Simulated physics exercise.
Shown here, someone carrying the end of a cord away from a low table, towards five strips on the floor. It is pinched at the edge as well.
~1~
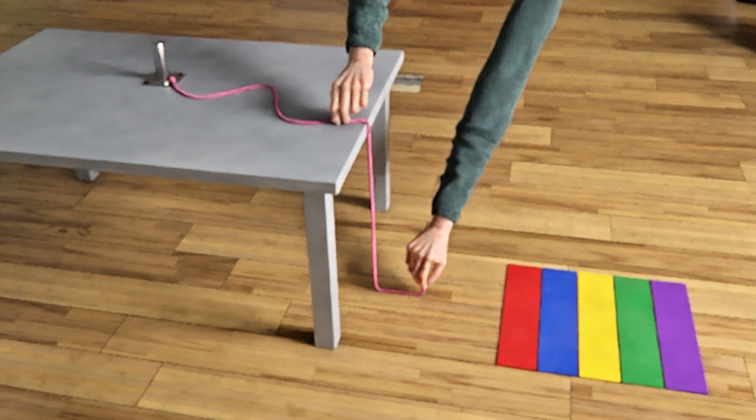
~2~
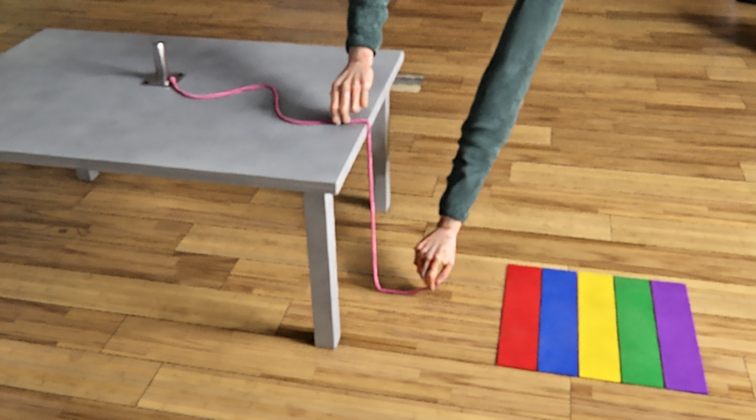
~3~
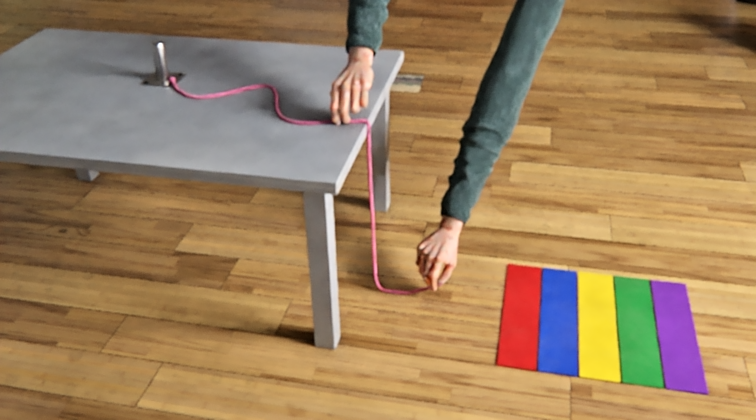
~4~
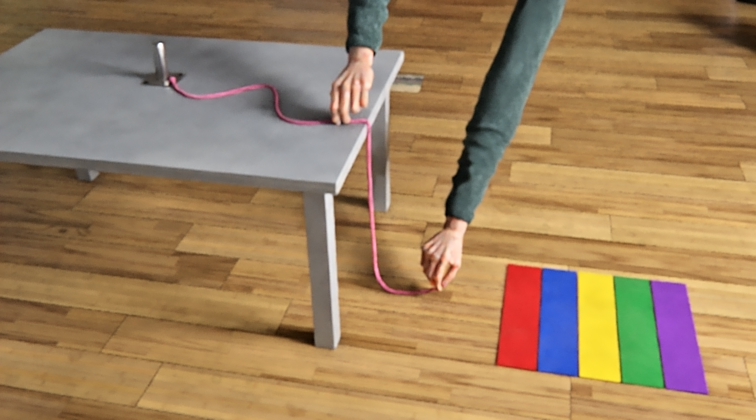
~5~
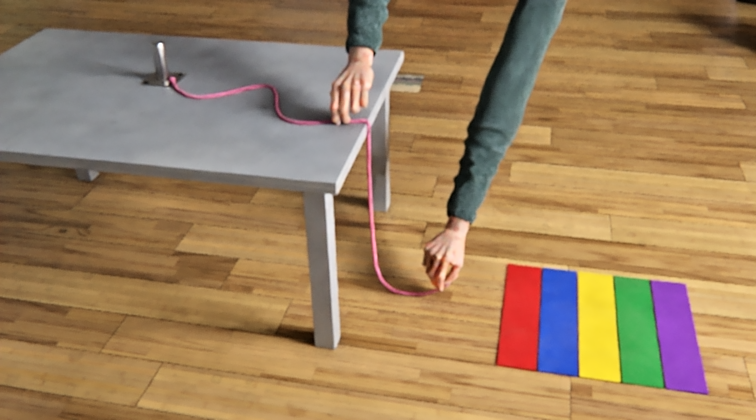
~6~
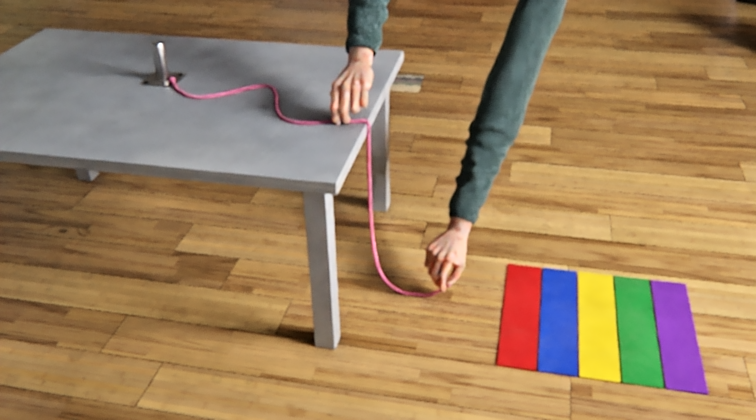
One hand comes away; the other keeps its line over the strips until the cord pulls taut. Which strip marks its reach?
The end stops over the green strip.
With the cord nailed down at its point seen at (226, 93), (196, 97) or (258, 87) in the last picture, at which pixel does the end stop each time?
Near (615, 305), (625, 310) and (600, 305).
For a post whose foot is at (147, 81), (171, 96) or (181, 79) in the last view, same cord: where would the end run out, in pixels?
In that order: (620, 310), (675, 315) and (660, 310).
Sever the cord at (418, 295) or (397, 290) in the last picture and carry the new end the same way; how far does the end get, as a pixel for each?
The places are (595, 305) and (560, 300).
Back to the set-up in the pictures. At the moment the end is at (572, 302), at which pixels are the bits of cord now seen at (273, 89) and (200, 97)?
They go to (297, 99) and to (226, 87).
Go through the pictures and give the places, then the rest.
The first picture shows end (426, 284); red (518, 347); blue (558, 352); yellow (599, 358); green (641, 363); purple (683, 369).
The second picture shows end (434, 285); cord through (182, 92) (258, 86) (283, 118) (368, 128) (372, 206) (375, 275).
The third picture shows end (436, 285).
The fourth picture shows end (441, 286); cord through (182, 92) (258, 86) (283, 118) (368, 128) (371, 206) (377, 275).
The fifth picture shows end (443, 286).
The sixth picture shows end (445, 286); cord through (182, 92) (258, 86) (283, 118) (368, 128) (370, 206) (382, 275).
Soon after, end near (572, 302); over blue.
Then, end near (616, 307); over yellow.
At full stretch, end near (640, 310); over green. It gets as far as the green strip.
